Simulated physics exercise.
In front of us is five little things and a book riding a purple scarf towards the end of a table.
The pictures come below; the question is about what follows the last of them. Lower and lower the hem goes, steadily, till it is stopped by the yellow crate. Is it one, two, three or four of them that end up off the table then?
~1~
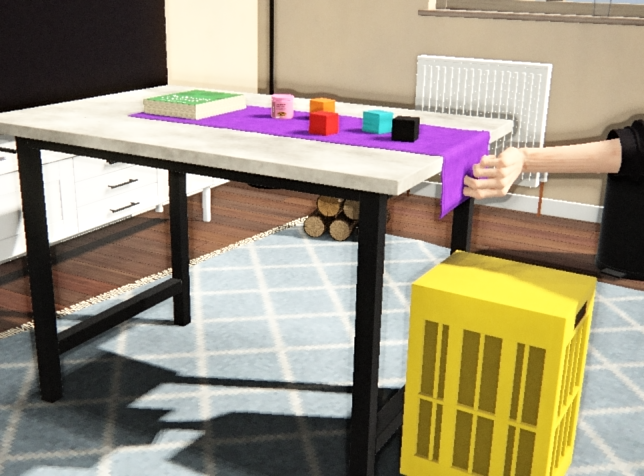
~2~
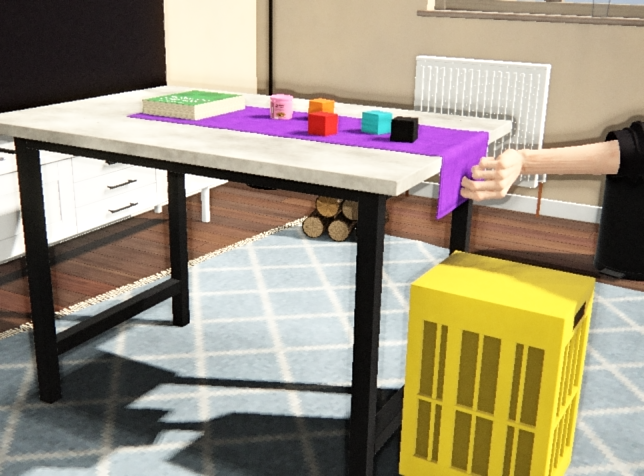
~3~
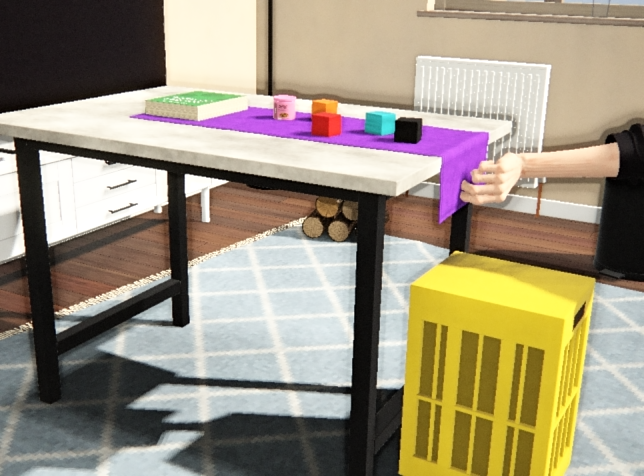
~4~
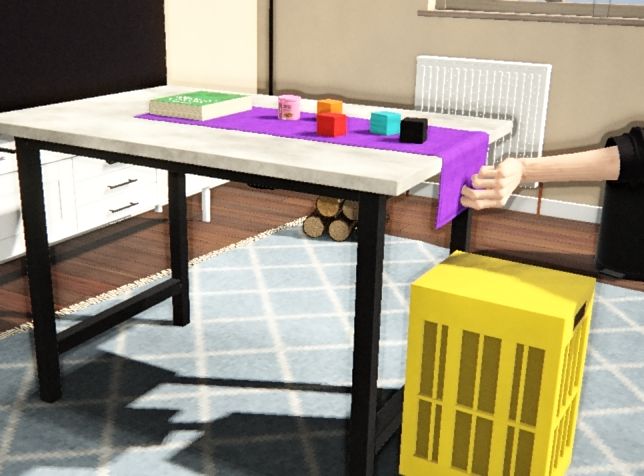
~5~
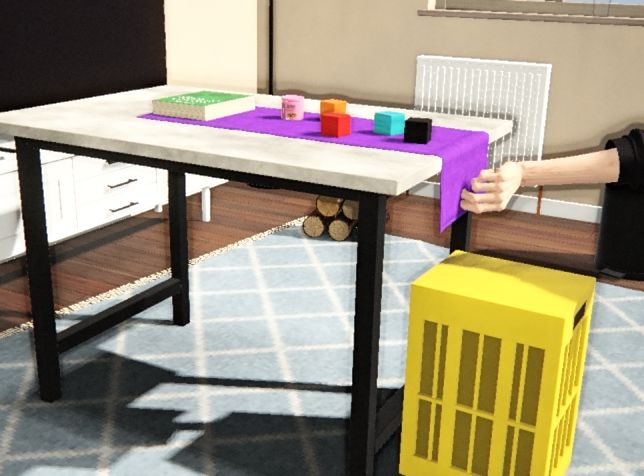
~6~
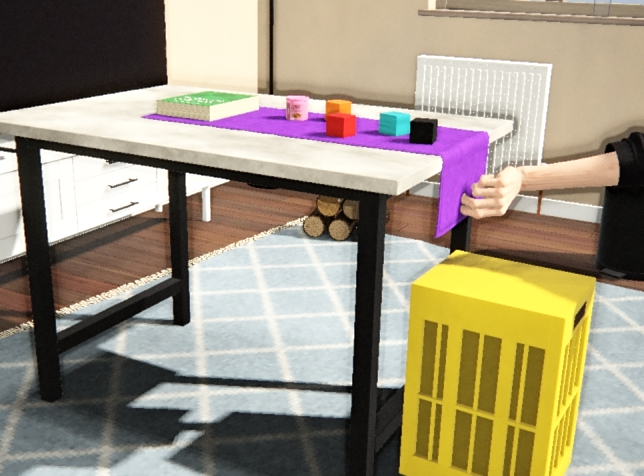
The final total over the edge will be one.
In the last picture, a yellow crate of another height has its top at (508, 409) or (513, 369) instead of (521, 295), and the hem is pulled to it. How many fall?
Count: 4, then 3.
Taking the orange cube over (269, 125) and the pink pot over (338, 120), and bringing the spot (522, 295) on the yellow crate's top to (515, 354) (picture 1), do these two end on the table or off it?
Orange cube stays, pink pot stays.
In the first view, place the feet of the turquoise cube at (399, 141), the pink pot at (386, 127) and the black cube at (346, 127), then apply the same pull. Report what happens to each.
The turquoise cube comes down, the pink pot keeps its place on top, the black cube survives.
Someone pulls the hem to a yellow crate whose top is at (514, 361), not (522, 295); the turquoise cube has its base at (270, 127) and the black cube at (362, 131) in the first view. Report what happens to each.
First the turquoise cube: It is still up there. Then the black cube: It ends off the top.
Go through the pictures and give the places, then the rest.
The first picture shows hem (439, 218); black cube (406, 118); turquoise cube (378, 111); red cube (324, 113); orange cube (322, 100); pink pot (283, 96); top of the crate (522, 295).
The second picture shows hem (436, 219); black cube (405, 118).
The third picture shows hem (439, 224); turquoise cube (381, 113).
The fourth picture shows hem (435, 228); red cube (332, 114); top of the crate (521, 296).
The fifth picture shows hem (440, 233); orange cube (333, 101).
The sixth picture shows hem (435, 237); black cube (424, 120); turquoise cube (395, 113); red cube (342, 115); orange cube (338, 102); pink pot (297, 97).
Soon after, hem near (460, 249); all still up.
Then, hem on the crate; black cube gone.
At rest, hem on the crate; black cube gone. The answer is one.
